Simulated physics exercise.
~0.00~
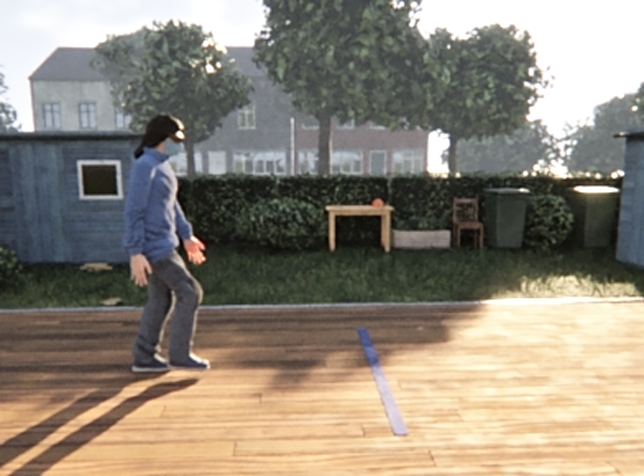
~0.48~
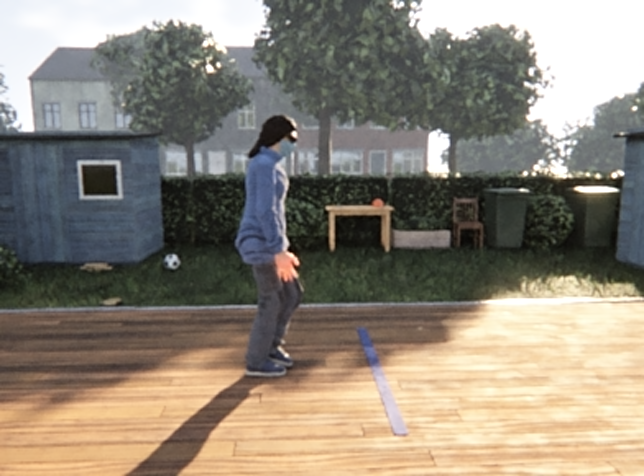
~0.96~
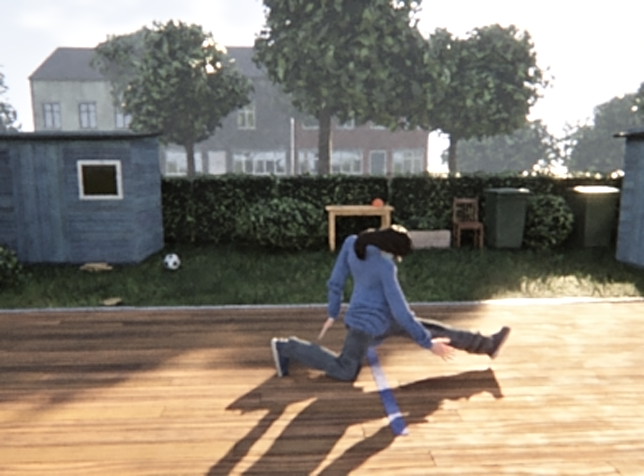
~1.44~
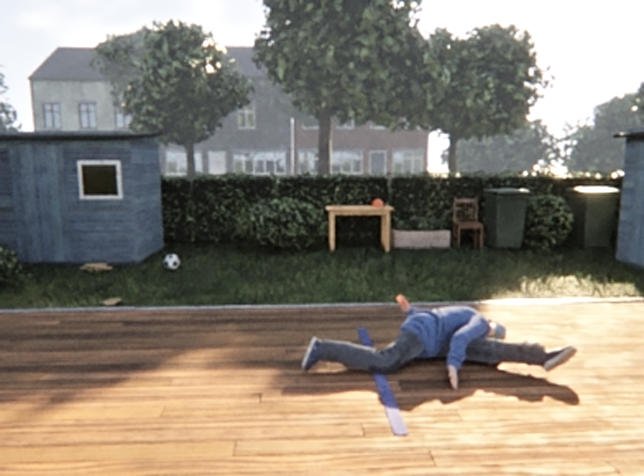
A person in blue walks right, drops into a split, and sprawls across the blue strip.
